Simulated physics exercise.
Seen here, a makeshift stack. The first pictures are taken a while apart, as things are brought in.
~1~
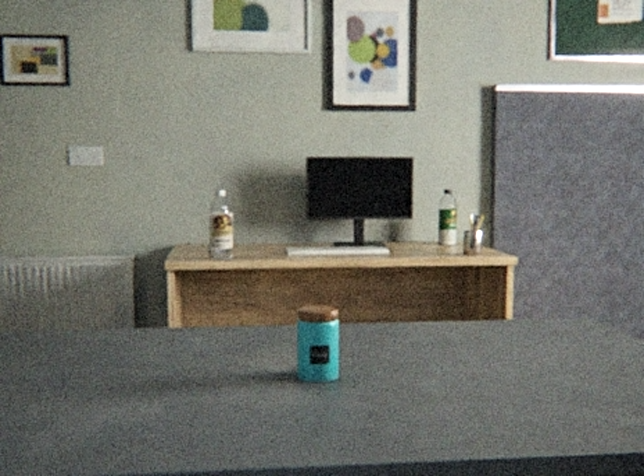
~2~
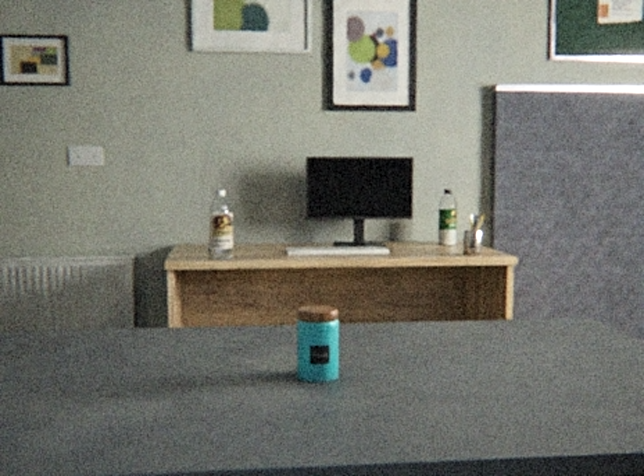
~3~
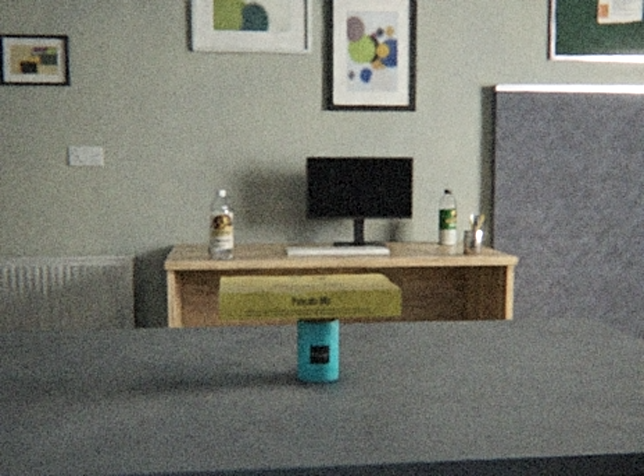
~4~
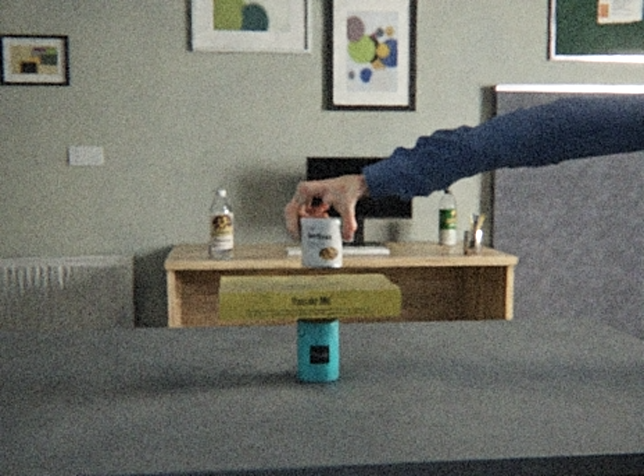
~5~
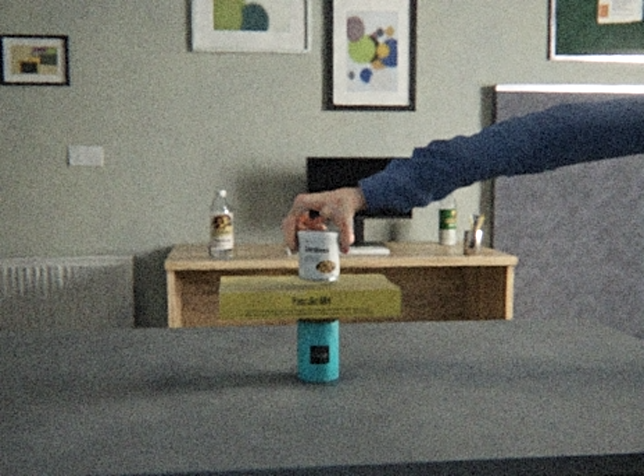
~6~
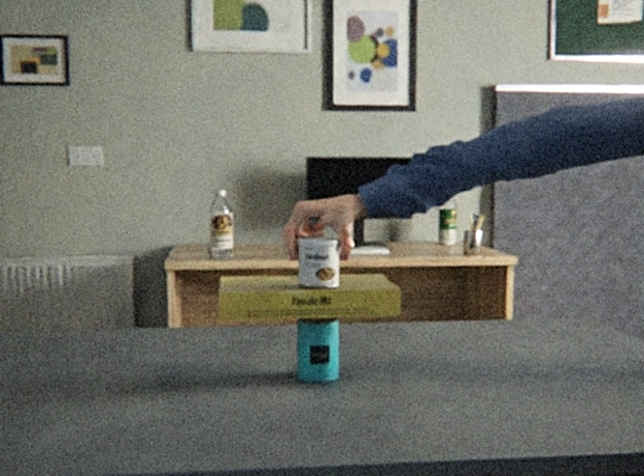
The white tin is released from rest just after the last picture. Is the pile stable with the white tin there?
Outcome: The stack stays up.
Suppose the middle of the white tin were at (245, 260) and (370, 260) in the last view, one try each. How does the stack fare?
In the first case it loses its balance; in the second case it stays up.
Then, 0.80 s after the last picture, nothing has stirred.
Then, 1.70 s after the last picture, white tin resting near (319, 263).
At rest, all 3 in place. Seen from the same camera at the end, white tin near (319, 262). The stack keeps its balance.
